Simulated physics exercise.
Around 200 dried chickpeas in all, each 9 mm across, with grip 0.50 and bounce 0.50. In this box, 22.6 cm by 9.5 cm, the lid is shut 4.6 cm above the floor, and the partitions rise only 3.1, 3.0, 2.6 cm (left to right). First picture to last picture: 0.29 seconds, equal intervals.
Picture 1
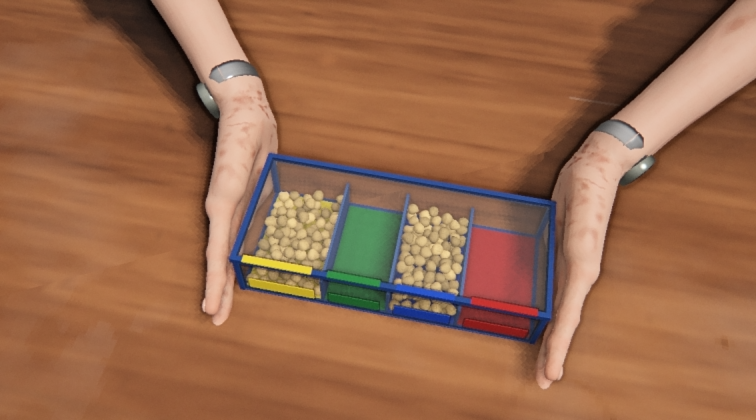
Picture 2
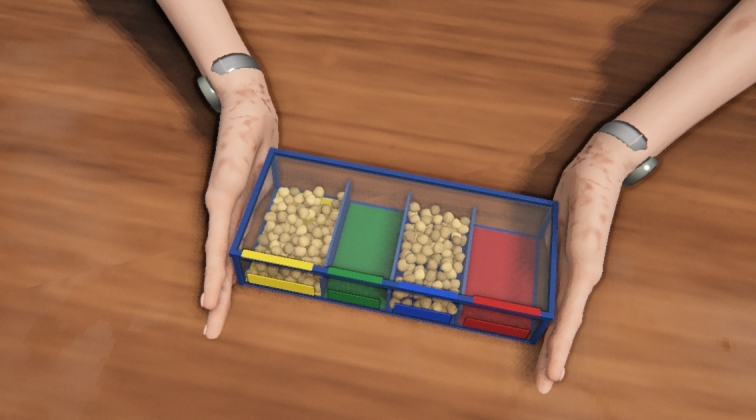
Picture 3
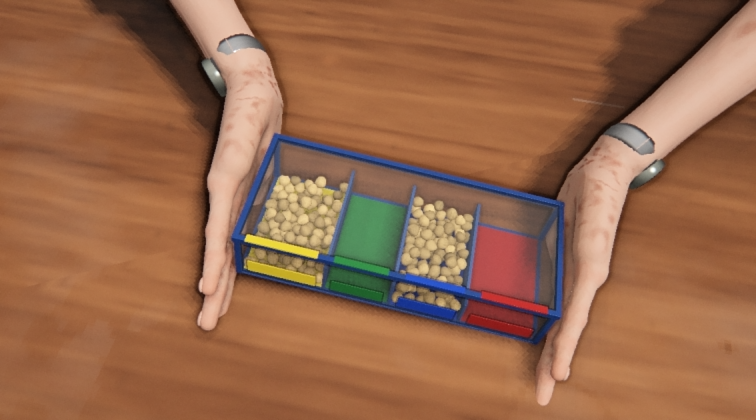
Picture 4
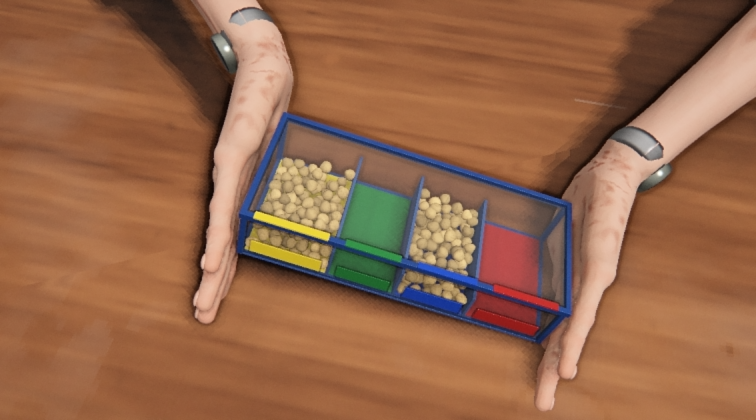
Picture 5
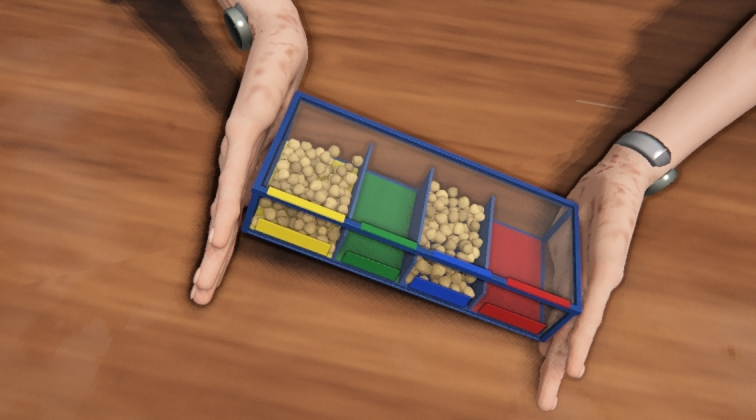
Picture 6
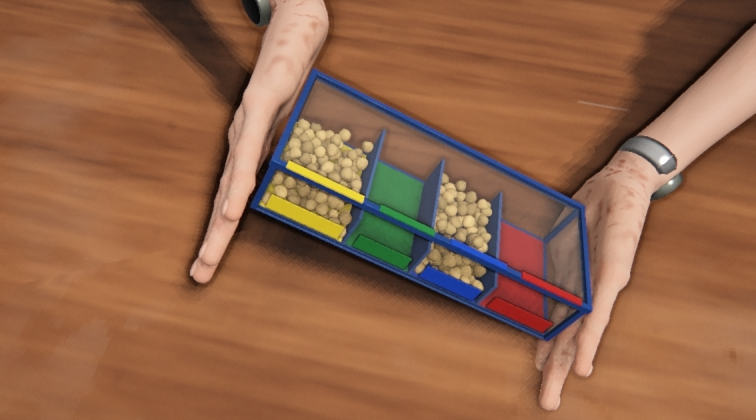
Two hands held a clear, blue-edged box with chickpeas in its yellow and blue sections, then steadily tilted it, raising the left end while the green and red sections stayed empty.
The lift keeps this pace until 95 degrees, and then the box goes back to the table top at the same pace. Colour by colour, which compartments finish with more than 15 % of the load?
Red compartment: Yes, blue compartment: Yes, green compartment: No, yellow compartment: Yes.
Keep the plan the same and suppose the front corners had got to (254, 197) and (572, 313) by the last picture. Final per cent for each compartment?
Red = 40 %; blue = 30 %; green = 5 %; yellow = 30 %.
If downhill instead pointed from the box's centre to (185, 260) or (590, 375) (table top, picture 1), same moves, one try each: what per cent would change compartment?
Roughly 20 per cent on the first try and 50 per cent on the second.
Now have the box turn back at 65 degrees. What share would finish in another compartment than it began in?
That works out to close to 10 percent.
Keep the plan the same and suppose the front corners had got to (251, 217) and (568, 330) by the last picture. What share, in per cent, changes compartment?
Near 40 %.
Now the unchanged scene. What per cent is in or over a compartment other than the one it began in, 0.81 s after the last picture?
Roughly 25 in a hundred.
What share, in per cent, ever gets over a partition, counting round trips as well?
Around 40 percent.
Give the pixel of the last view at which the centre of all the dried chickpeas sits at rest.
Close to pixel (445, 241).
Then, 0.81 s after the last picture, tilt 93 degrees; red 15 %, blue 40 %, green 5 %, yellow 40 %.
Then, 1.34 s after the last picture, tilt 40 degrees; red 25 %, blue 35 %, green 5 %, yellow 30 %.
Then, 1.94 s after the last picture, tilt 0 degrees; red 25 %, blue 35 %, green 5 %, yellow 30 %.
In the end, red 25 %, blue 35 %, green 5 %, yellow 30 %.
